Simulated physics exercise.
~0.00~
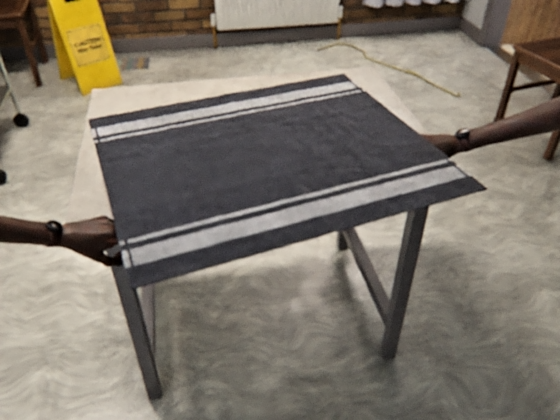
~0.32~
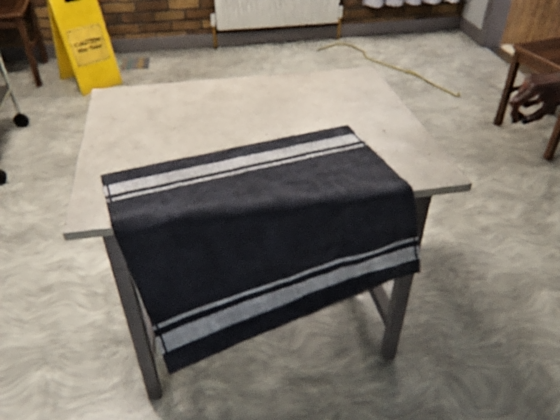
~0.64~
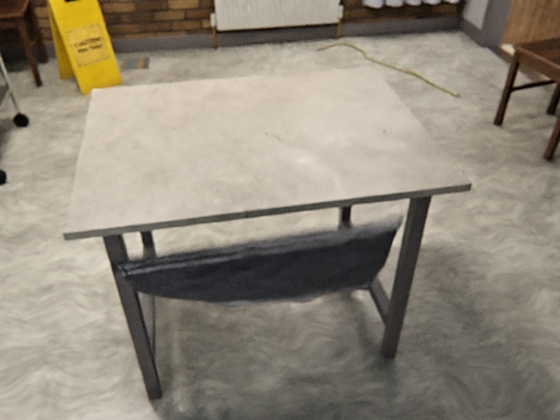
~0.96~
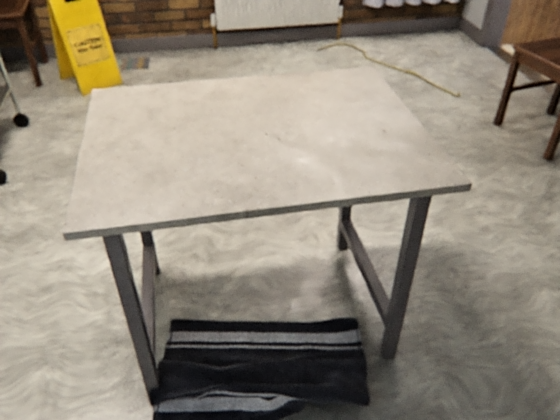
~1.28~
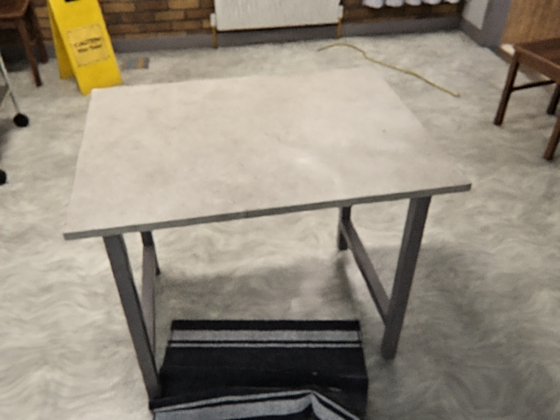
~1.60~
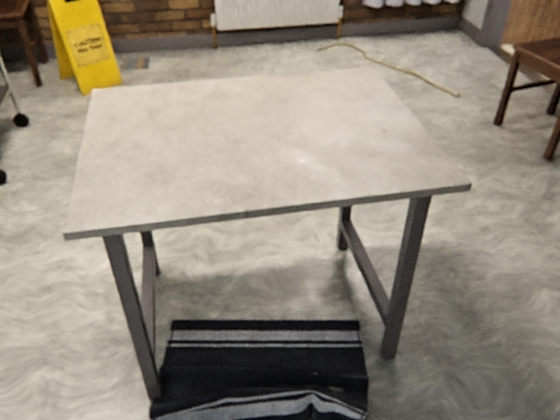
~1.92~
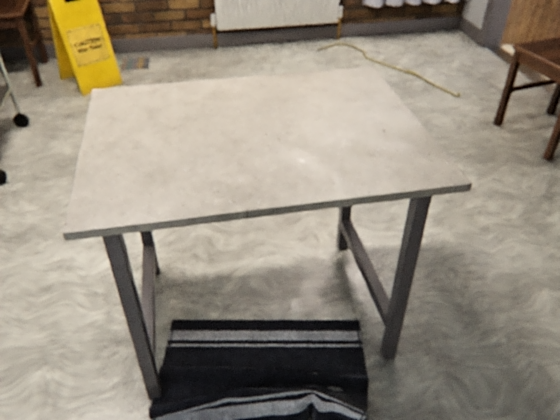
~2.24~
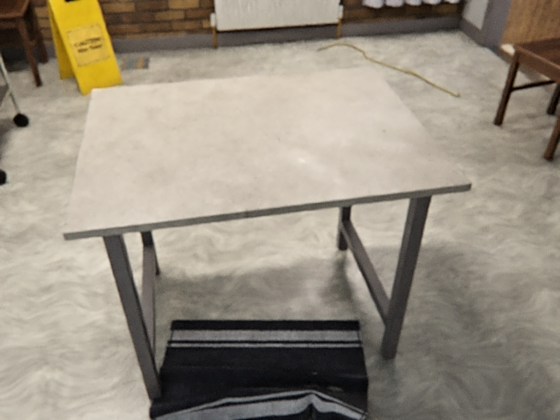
The clip opens with two dark hands, one at each side, holding a dark tea towel with pale stripes flat over a small light-topped table, its near part reaching past the front edge. The hands let go and draw away, and the towel slides toward the viewer, draping down over the front with less than half still on top. It then slips off the tabletop completely and drops below the edge in a sagging fold. It lands on the floor beneath the front of the table, shifts slightly, and ends lying there crumpled, the tabletop bare.
